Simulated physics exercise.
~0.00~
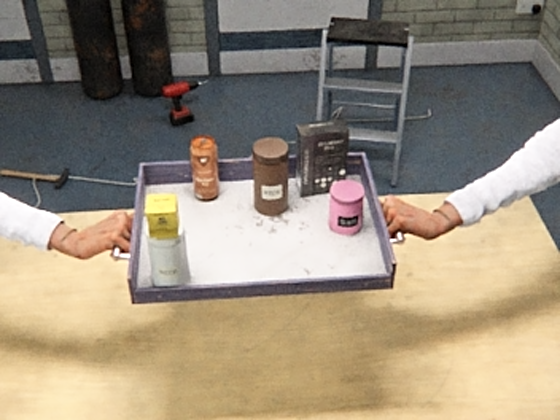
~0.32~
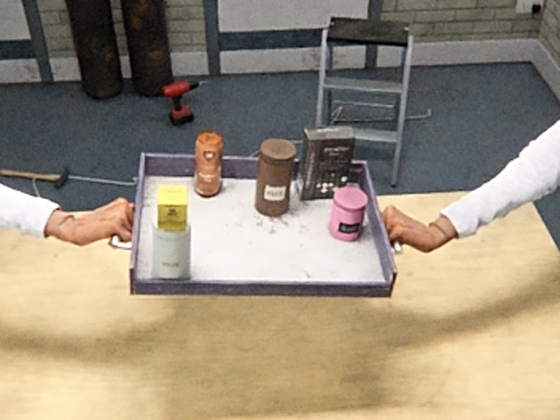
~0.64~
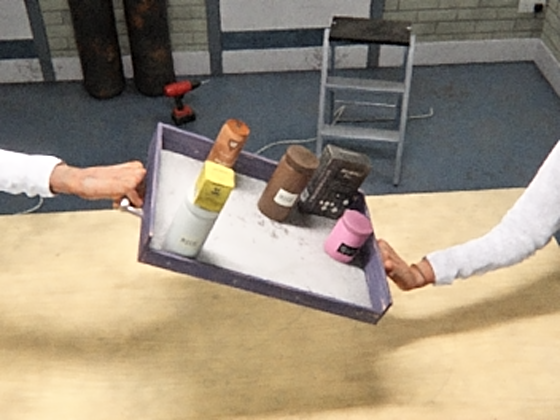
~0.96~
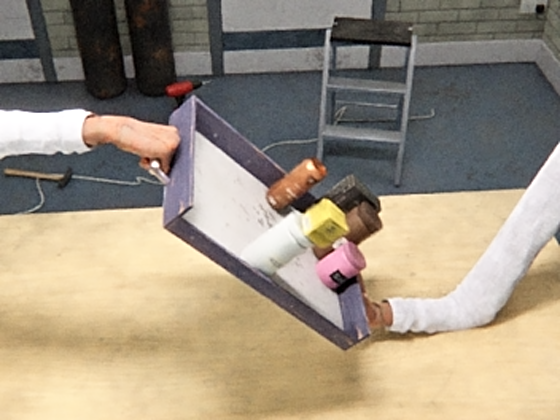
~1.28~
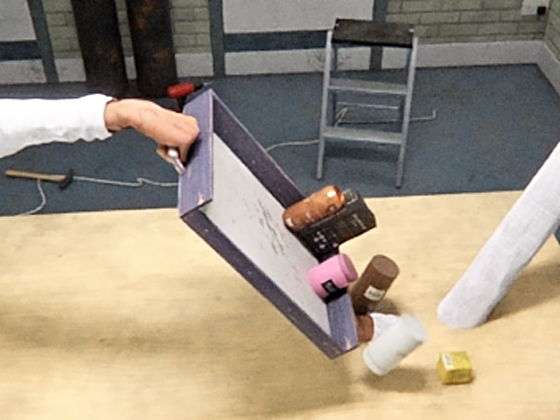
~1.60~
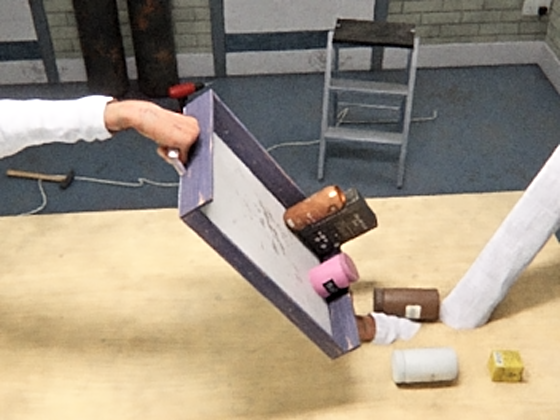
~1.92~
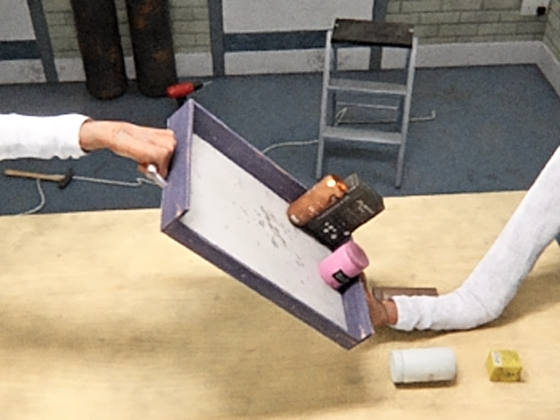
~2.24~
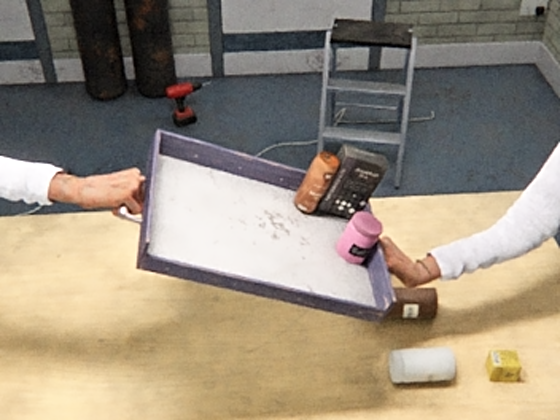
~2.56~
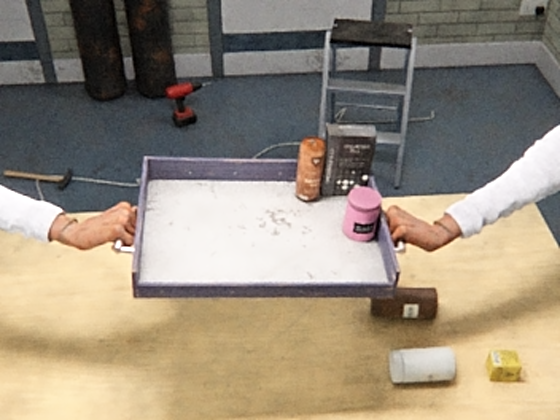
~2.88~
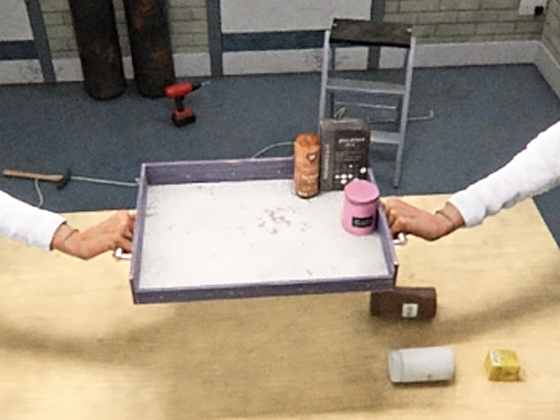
The clip opens on two hands holding a shallow, open purple crate level above a pale wooden surface, with six containers standing inside. The left hand rises and the crate tips steeply, right side down, so the items lean and slide toward the low end. The white jar, yellow carton and brown jar tumble over the edge and come to rest on their sides on the surface. The hands then bring the crate back to level. The orange can, now farther right, stands beside the black packet and pink jar, all three upright inside.
